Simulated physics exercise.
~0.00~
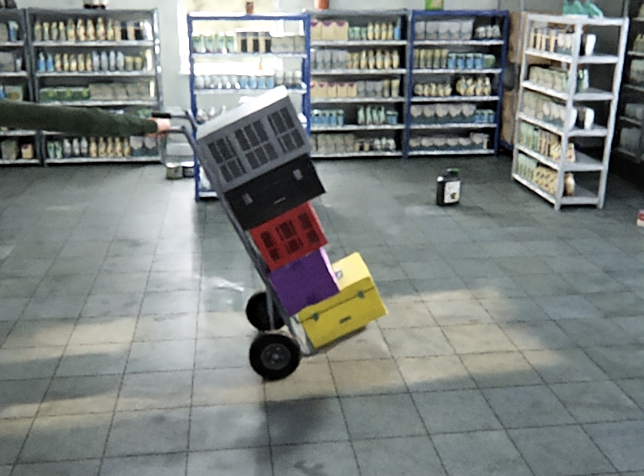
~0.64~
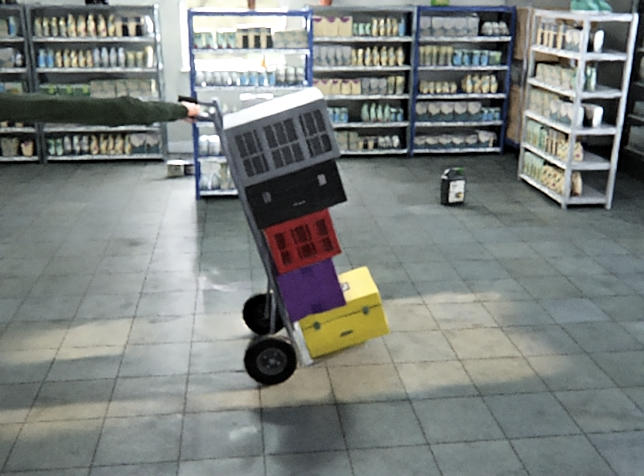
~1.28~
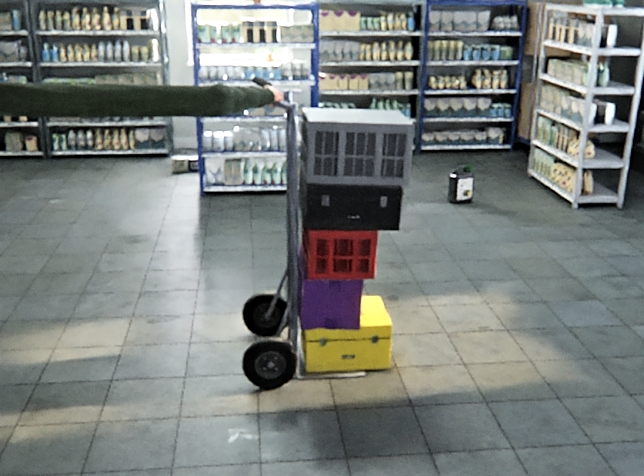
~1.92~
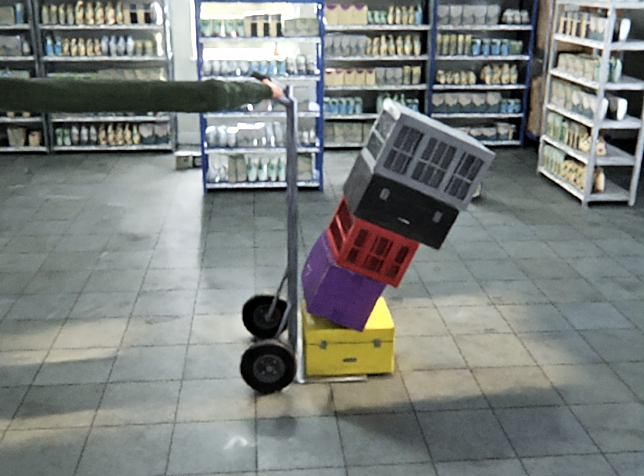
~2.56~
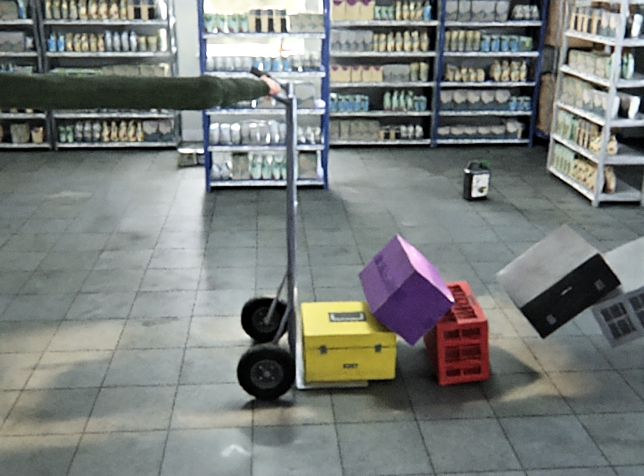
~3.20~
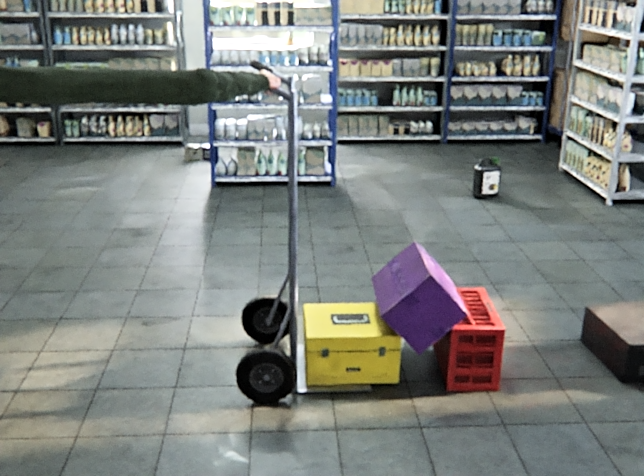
At first, a green-sleeved arm holds a hand truck tilted back to the left, loaded with a yellow toolbox, a purple parcel, a red crate, a black toolbox and a grey crate on top, before shelves of bottles. The arm swings the truck upright until its plate meets the floor. The truck stops, but everything above the yellow toolbox tips forward to the right. The grey crate and black toolbox tumble away rightward, while the red crate drops nearby. Finally, the purple parcel leans tipped between the upright yellow toolbox and the fallen red crate.
